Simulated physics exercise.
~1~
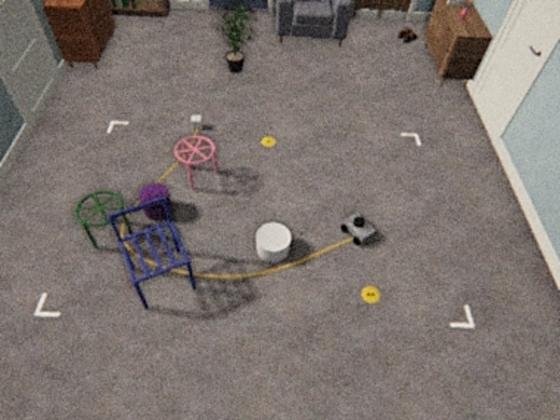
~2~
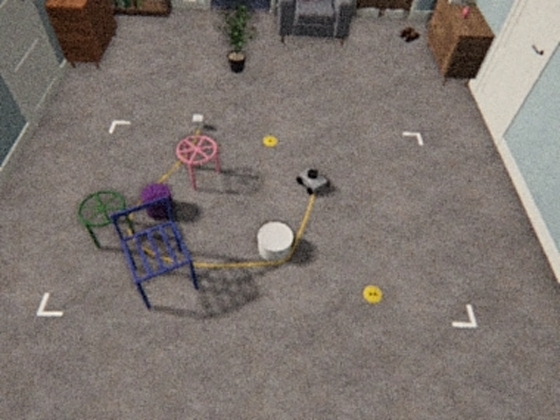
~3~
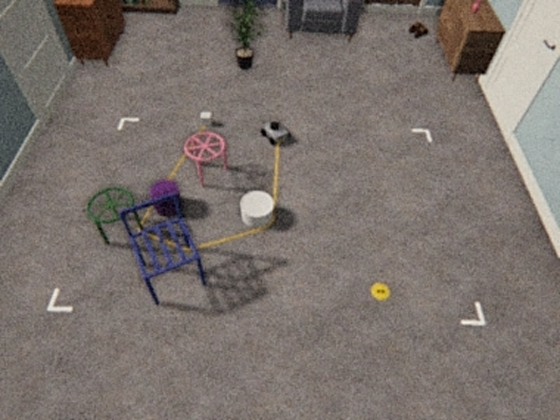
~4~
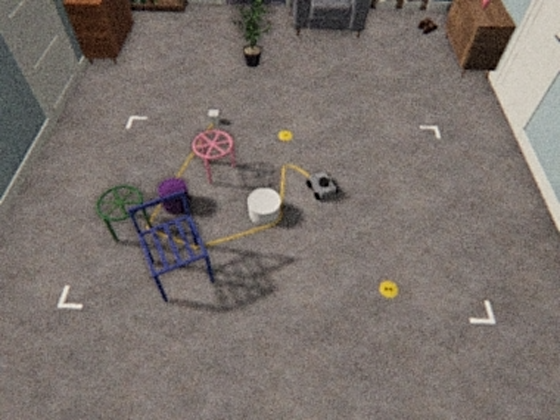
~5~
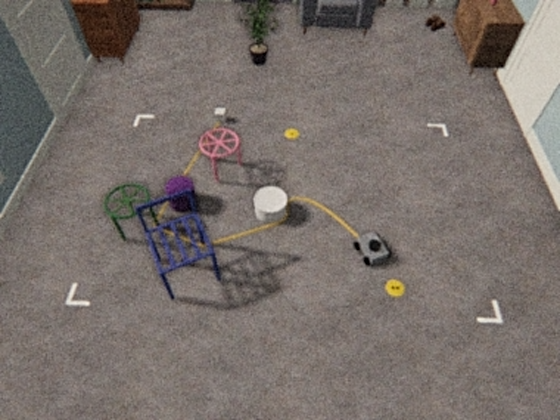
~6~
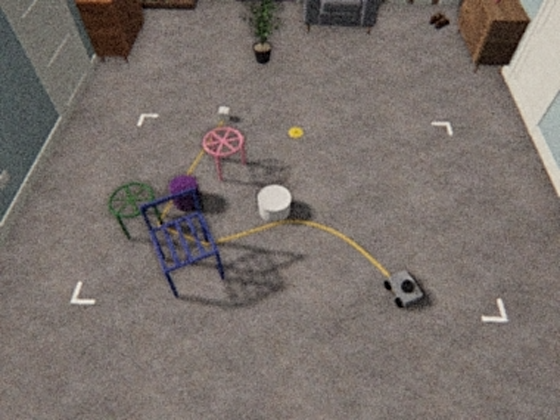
A small cart trailing a yellow lead shifts a white bin, then stops lower right.
